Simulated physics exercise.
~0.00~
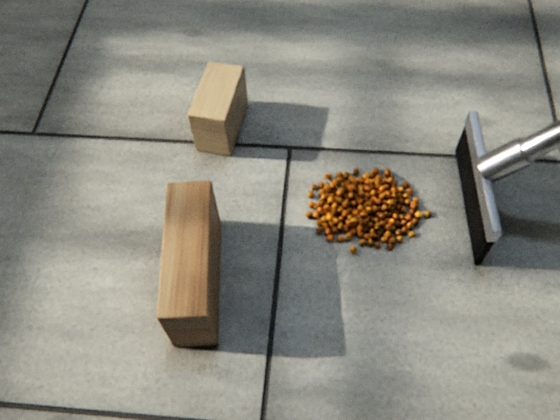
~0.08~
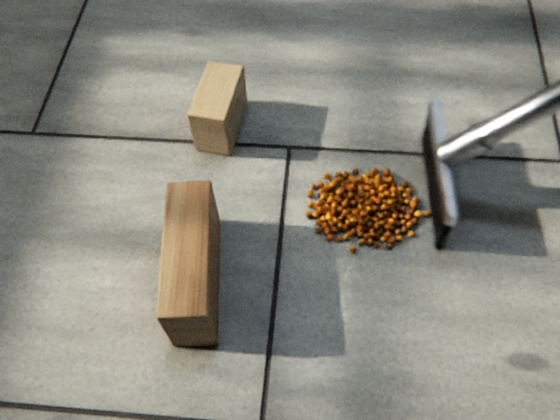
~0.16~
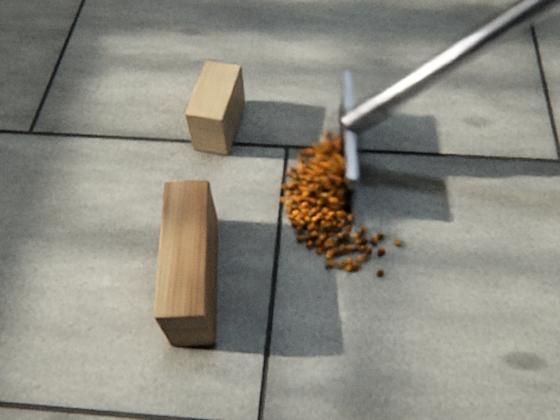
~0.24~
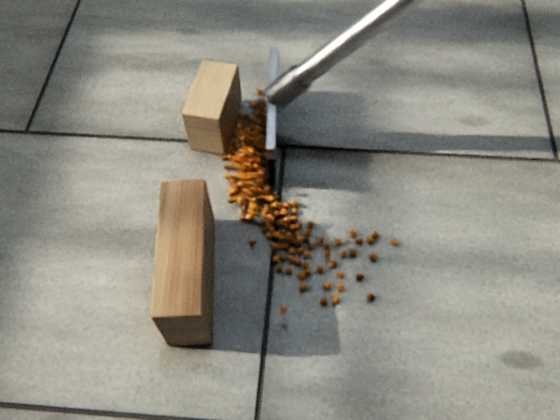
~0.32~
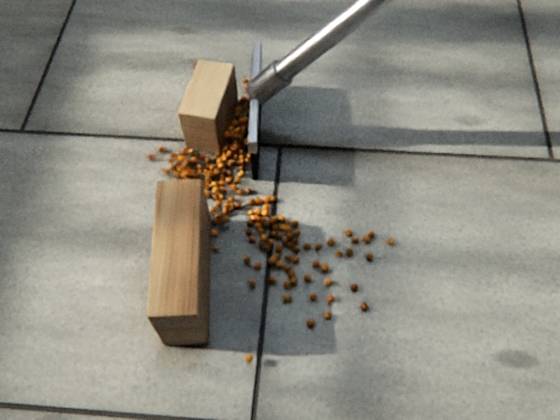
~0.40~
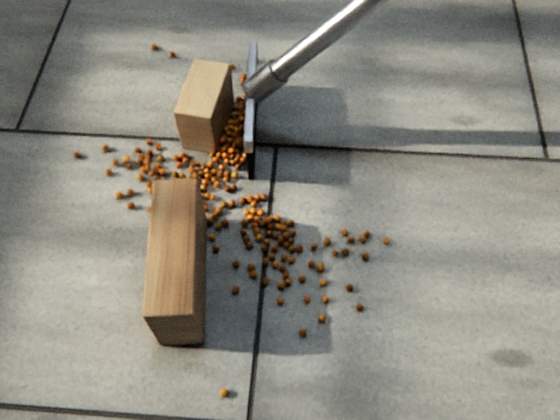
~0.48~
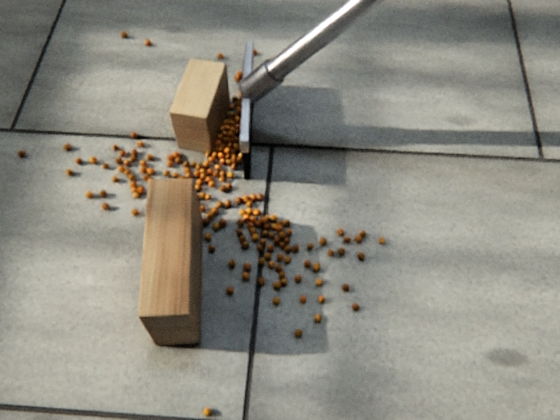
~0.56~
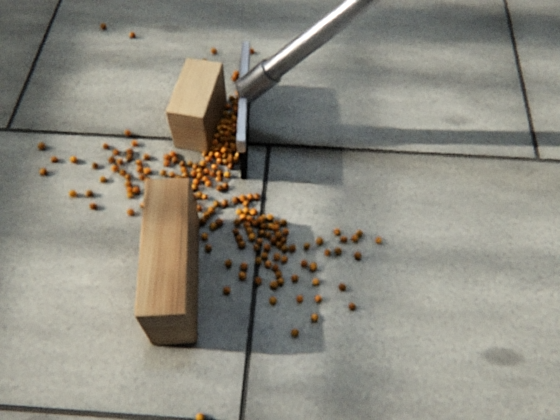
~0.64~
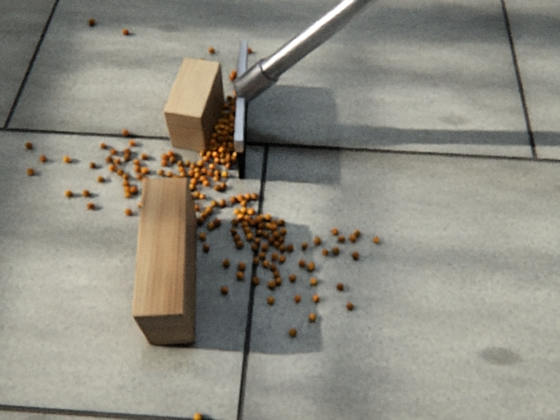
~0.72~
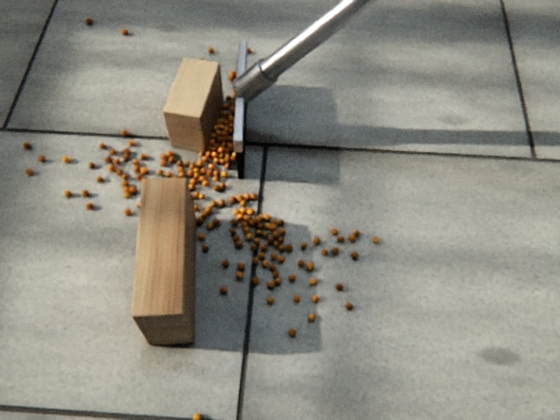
In this clip, a squeegee on a metal handle pushes a pile of orange-brown kernels leftwards across grey paving towards two wooden blocks, then stops beside the farther one; some kernels scatter through the gap and a few past the far block, while most remain before the blocks.
